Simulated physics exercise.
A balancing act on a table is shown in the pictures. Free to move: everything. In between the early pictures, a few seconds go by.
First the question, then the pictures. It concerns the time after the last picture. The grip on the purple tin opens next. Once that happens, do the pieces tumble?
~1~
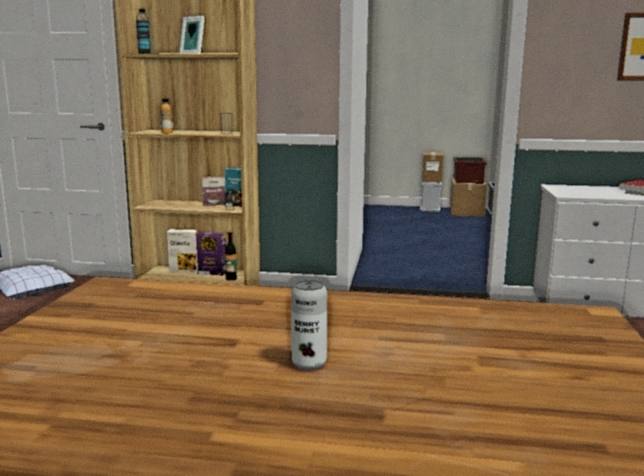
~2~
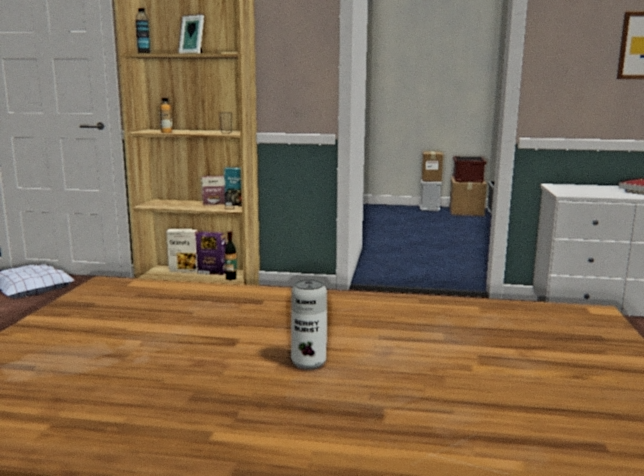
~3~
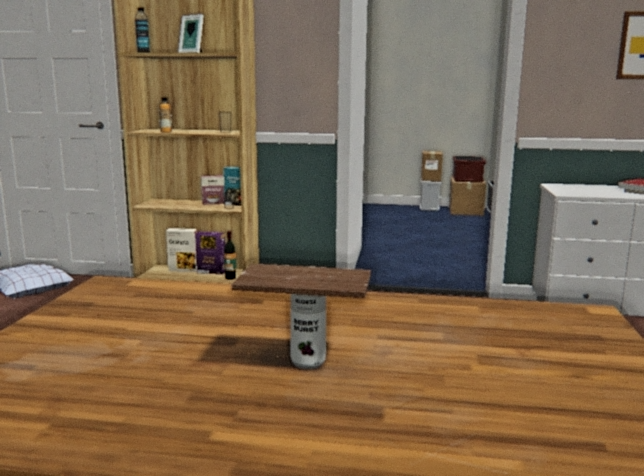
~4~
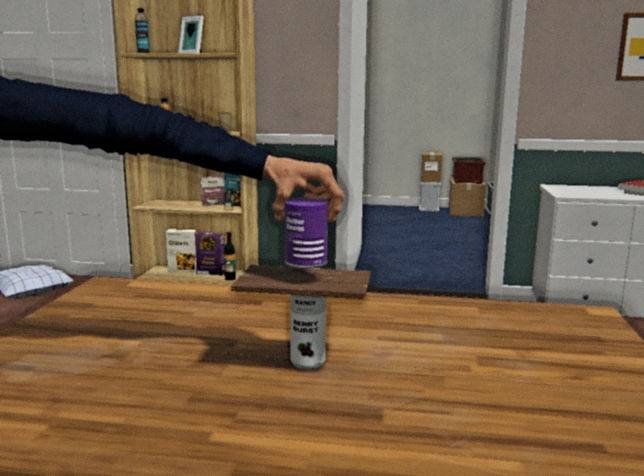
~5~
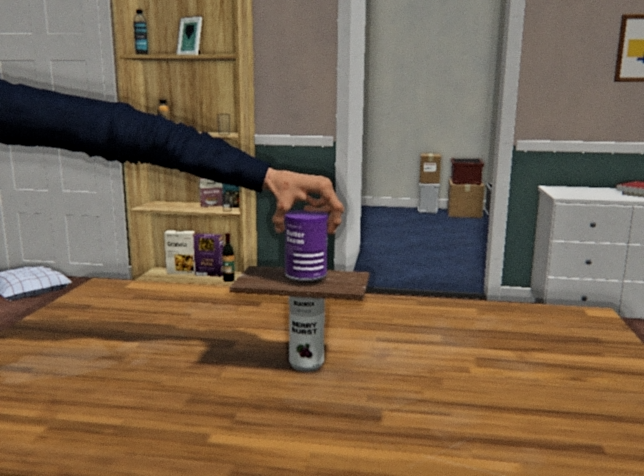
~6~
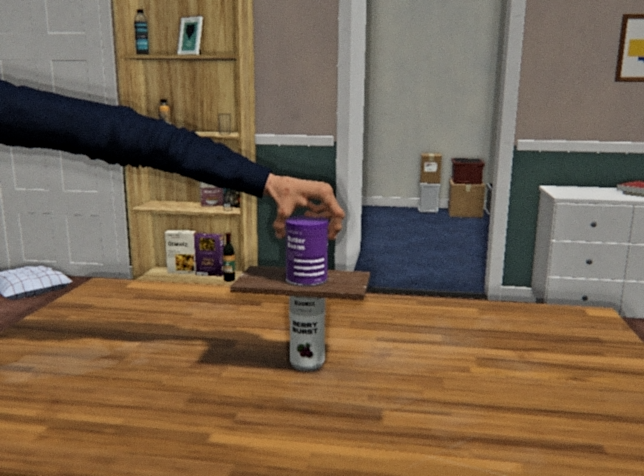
I expect success here.
Then, 0.60 s on from there, no change.
Then, 1.40 s on from there, purple tin resting near (307, 251).
In the end, all 3 unmoved. At the end, from the last picture's camera, purple tin near (307, 251). The stack holds.
